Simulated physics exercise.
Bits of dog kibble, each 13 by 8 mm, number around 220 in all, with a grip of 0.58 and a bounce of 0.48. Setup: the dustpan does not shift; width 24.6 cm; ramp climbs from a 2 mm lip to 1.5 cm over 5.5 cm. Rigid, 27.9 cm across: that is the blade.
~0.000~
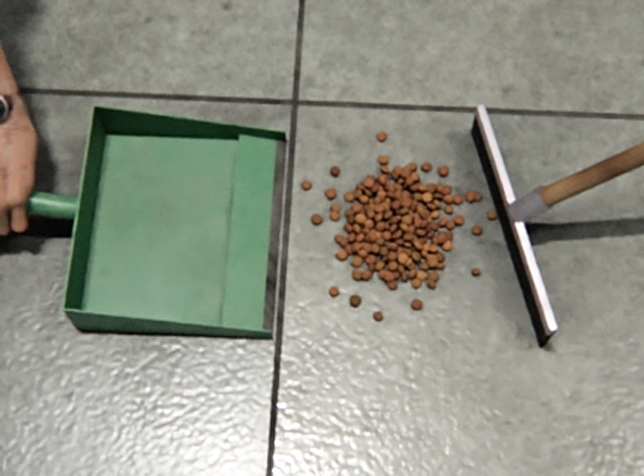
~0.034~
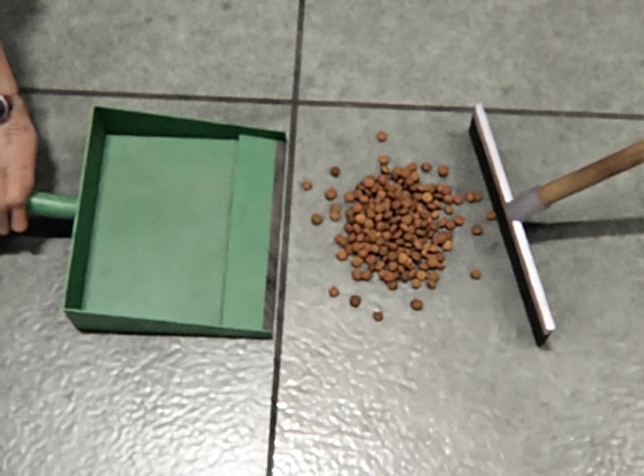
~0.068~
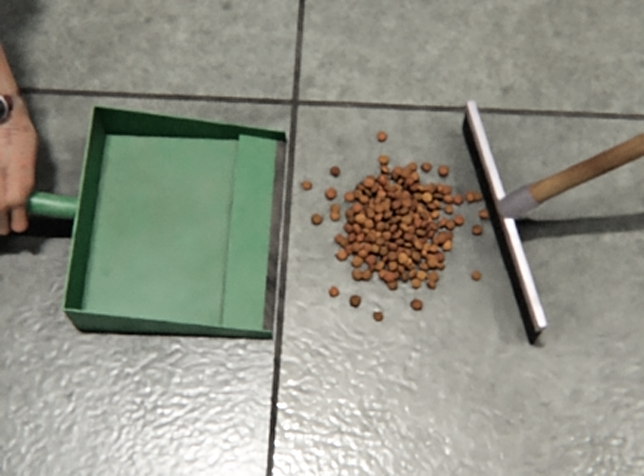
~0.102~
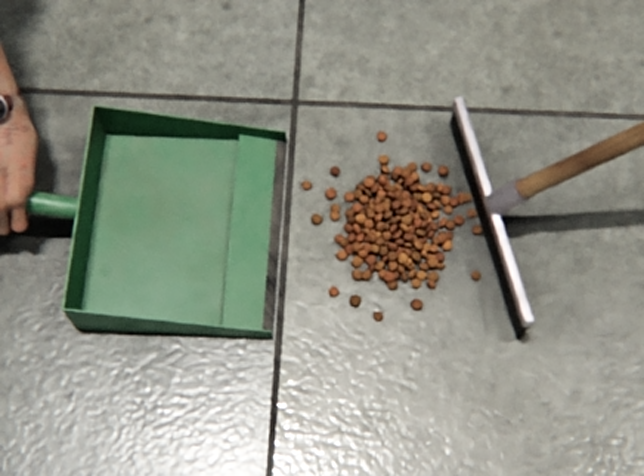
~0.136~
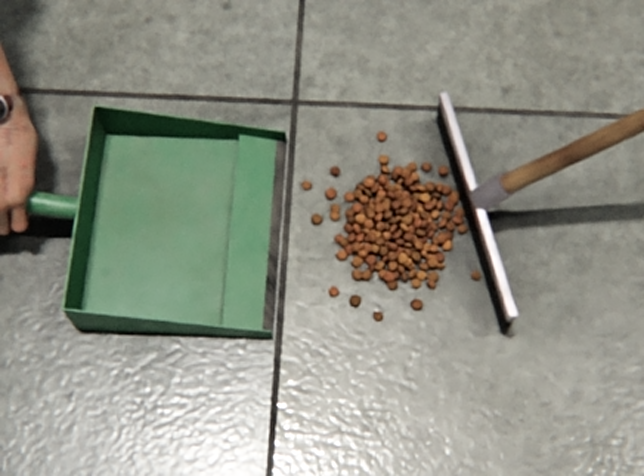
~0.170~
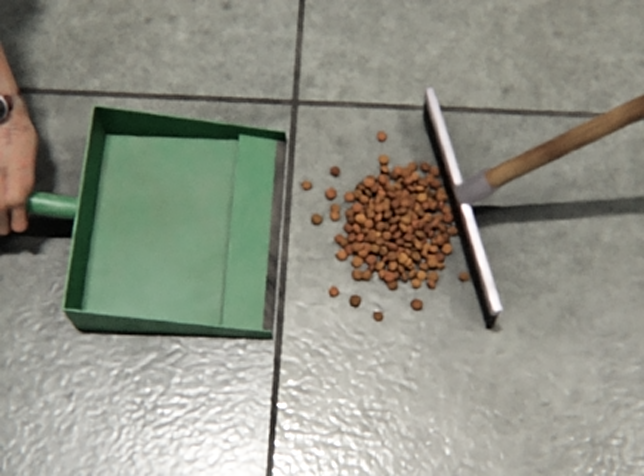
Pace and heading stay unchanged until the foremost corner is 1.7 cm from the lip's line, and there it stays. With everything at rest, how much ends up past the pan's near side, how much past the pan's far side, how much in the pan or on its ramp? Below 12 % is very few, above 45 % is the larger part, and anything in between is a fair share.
Near side: Very few, far side: Very few, pan: Very few.
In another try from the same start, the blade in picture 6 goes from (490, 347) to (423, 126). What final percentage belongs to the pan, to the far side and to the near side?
The pan gets 30, the far side 0 and the near side 5.
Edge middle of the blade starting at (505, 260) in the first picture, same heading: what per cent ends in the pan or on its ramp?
I'd estimate about 10 per cent.
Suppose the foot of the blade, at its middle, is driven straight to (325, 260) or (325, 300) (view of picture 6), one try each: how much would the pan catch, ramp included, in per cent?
I'd expect around 20 percent, then around 25 percent.
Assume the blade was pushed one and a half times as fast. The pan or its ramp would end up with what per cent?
Then some 5 in a hundred.
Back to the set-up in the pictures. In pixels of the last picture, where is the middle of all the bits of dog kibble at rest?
Somewhere near (311, 218) in the last picture.
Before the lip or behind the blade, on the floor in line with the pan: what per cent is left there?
About 90 per cent.
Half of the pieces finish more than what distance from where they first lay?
That distance is around 10 cm.
Then, at 0.33 s, middle of the blade 13 cm from the lip; 0 % over the lip, far side 0 %, near side 0 %.
After 0.43 s, middle of the blade 8 cm from the lip; 0 % over the lip, far side 5 %, near side 0 %.
After 0.67 s, middle of the blade 5 cm from the lip; 5 % over the lip, far side 5 %, near side 0 %.
In the end, at 1.0 s, near side 0 %, far side 5 %, pan 5 %, in front of the lip or behind the blade 90 %.
